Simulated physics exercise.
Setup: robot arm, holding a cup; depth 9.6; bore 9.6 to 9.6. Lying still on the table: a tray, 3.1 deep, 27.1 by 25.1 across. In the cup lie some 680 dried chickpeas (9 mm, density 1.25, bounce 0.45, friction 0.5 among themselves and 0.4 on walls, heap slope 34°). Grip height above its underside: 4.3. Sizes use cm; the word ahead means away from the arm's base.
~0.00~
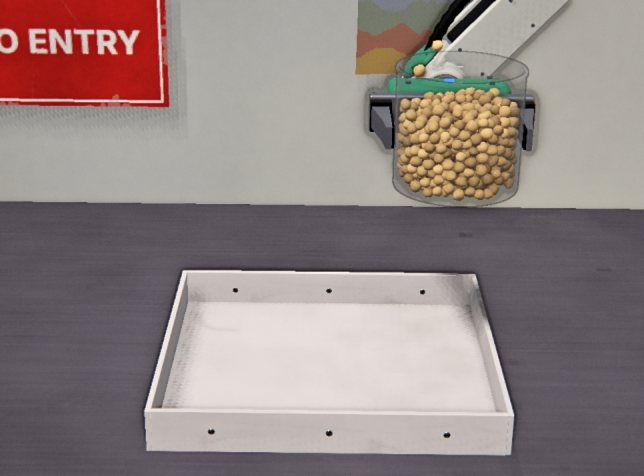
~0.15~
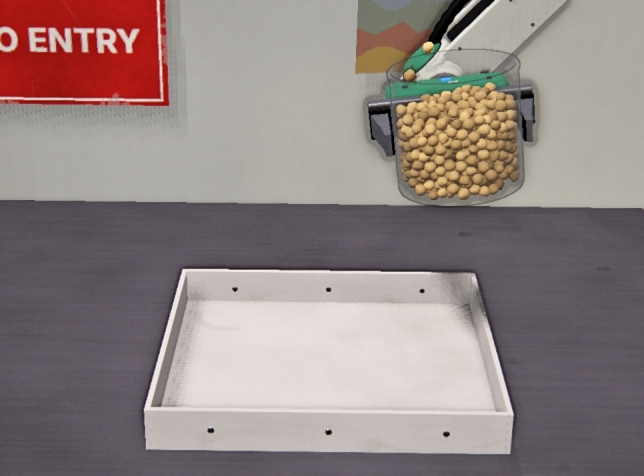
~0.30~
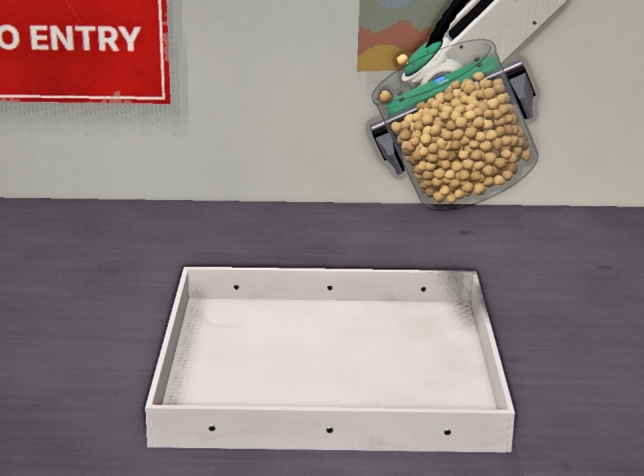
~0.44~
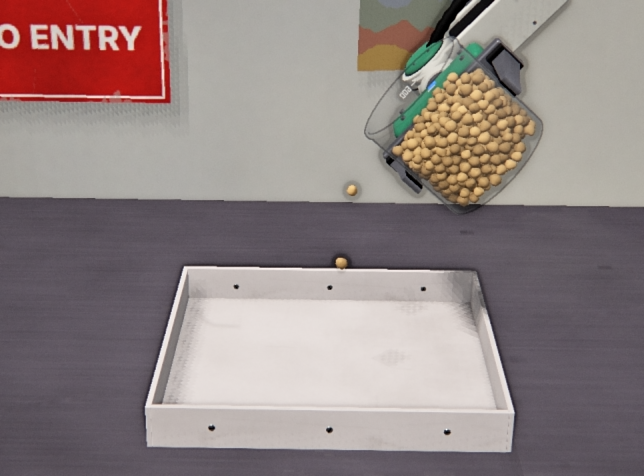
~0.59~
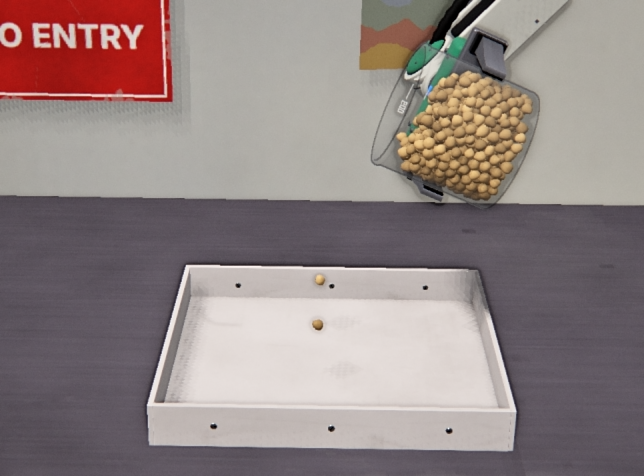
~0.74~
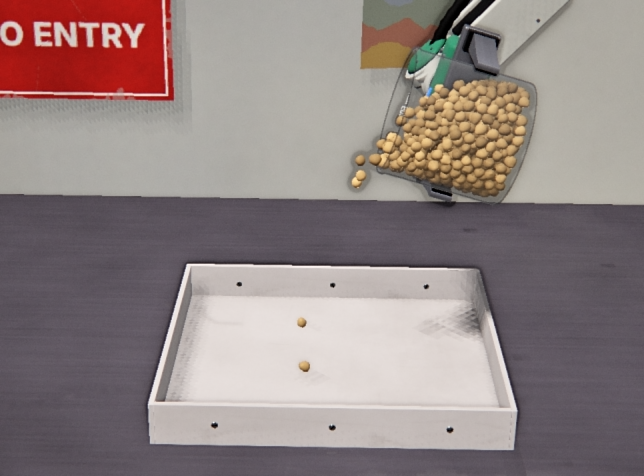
A robot arm tilts a clear cup of chickpeas leftward, dropping a few toward a white tray.
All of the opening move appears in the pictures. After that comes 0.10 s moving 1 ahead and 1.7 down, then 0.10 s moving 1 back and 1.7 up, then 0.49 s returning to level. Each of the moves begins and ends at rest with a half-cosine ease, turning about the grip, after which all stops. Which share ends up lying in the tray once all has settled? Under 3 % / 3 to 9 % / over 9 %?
3 to 9 %.
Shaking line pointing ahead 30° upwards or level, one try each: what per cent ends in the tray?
Result: Approx. 15 % and 15 %, one try each.
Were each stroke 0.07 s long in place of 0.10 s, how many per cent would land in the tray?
It would come to around 5 %.
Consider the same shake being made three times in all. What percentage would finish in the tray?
Approx. 5 per cent.
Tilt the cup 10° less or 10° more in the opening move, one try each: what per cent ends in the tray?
First try around 0 %, second around 15 %.
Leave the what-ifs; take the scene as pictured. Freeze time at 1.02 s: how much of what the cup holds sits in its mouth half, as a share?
Some 35 percent is in that half.
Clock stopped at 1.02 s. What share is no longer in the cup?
Near 5 in a hundred parts have gone so far.
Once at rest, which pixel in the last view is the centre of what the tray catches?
Centre estimate: About (284, 353).
After 1.02 s, tilted 70° forward, highest piece 24 above the table; 657 in the cup, 14 in the tray, 12 in flight or on a rim.
After 1.29 s, tilted 14° forward, highest piece 26 above the table; 651 in the cup, 32 in the tray.
After 1.63 s, level, highest piece 26 above the table; 651 in the cup, 32 in the tray.
After 2.68 s, level, highest piece 26 above the table; 651 in the cup, 32 in the tray.
At rest, 651 in the cup, 32 in the tray. That is 5 % in the tray.
